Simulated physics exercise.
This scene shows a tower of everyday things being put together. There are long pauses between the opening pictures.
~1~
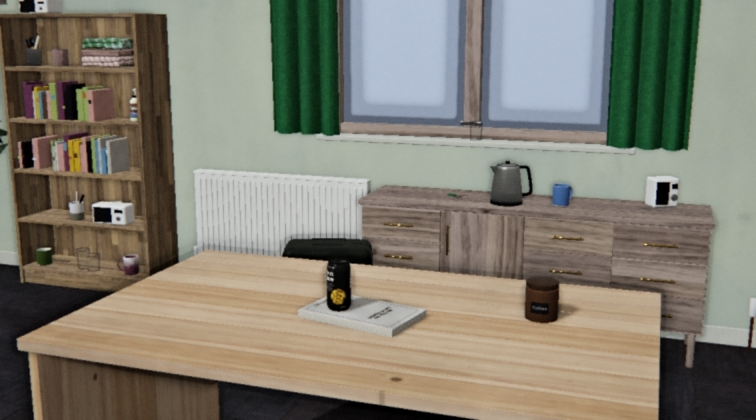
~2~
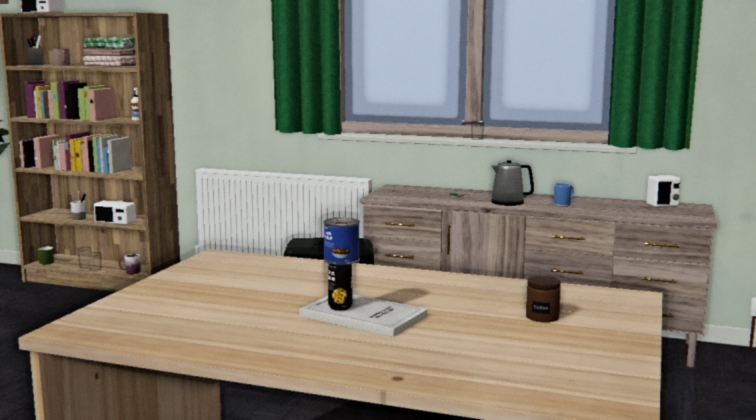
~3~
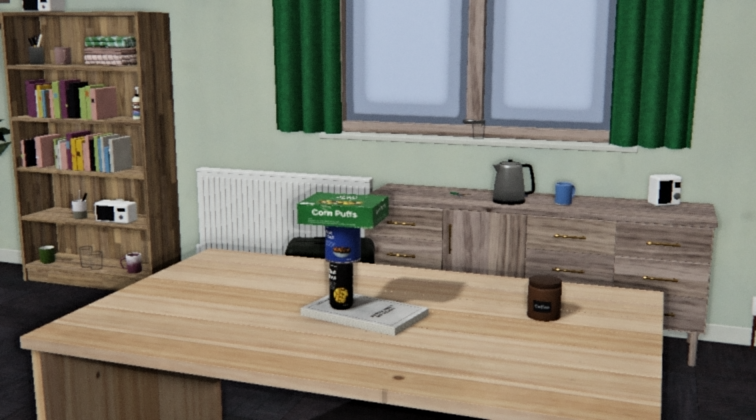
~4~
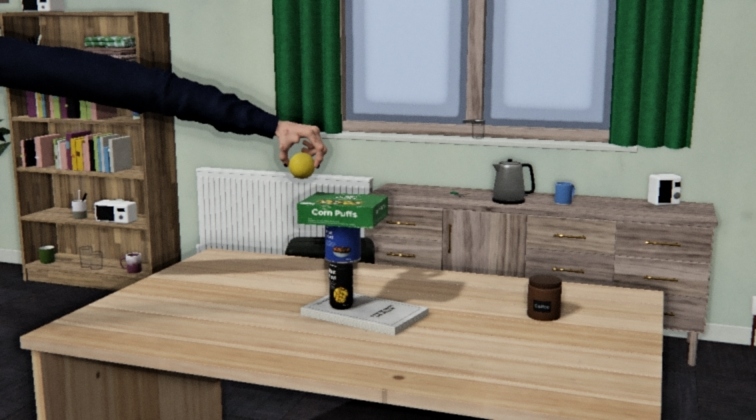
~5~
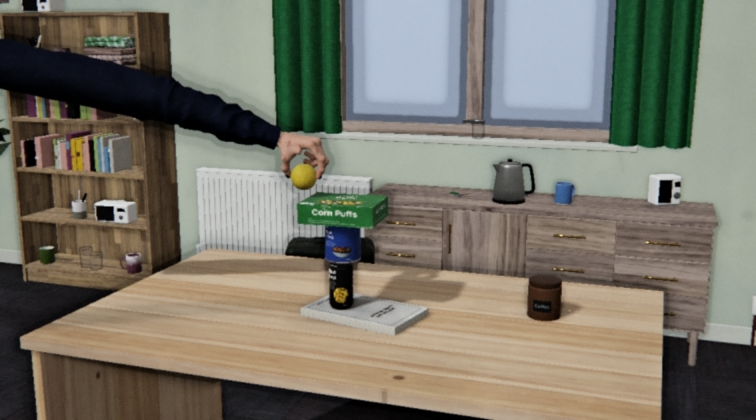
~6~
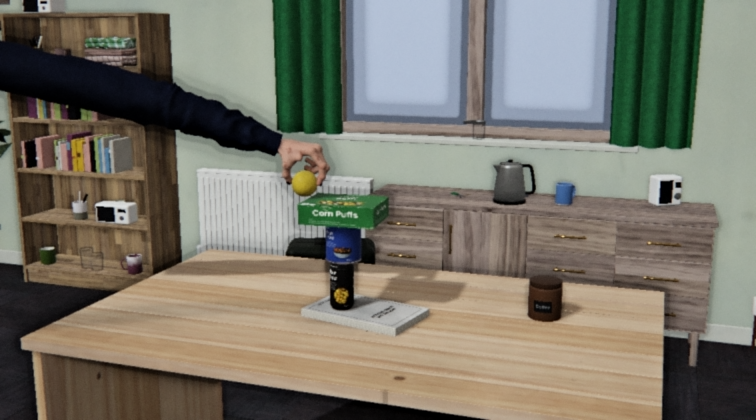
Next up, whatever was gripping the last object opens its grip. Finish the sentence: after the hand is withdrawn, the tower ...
The tower topples over.
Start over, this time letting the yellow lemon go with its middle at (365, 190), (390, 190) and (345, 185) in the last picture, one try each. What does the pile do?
Lab note - try 1: No collapse; try 2: Collapse; try 3: No collapse.
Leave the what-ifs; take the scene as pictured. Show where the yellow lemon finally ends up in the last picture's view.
It ends near (272, 296).
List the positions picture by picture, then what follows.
The last thing is not in view yet, in the first picture.
The last thing is not in view yet; brown jar (543, 299), in the second picture.
The last thing is not in view yet; green packet (344, 210), in the third picture.
On its way; yellow lemon (302, 166); white book (365, 312), in the fourth picture.
On its way; yellow lemon (304, 177); black can (341, 283), in the fifth picture.
Set down, still held; yellow lemon (305, 184); blue pot (343, 241), in the sixth picture.
Then, 0.40 s past the last view, yellow lemon now fallen.
Then, 0.60 s past the last view, things are still on the move.
Finally, fallen, yellow lemon; the other 5 still in place. Final places as the last picture's camera would see them, yellow lemon near (272, 296). The pile loses its balance.
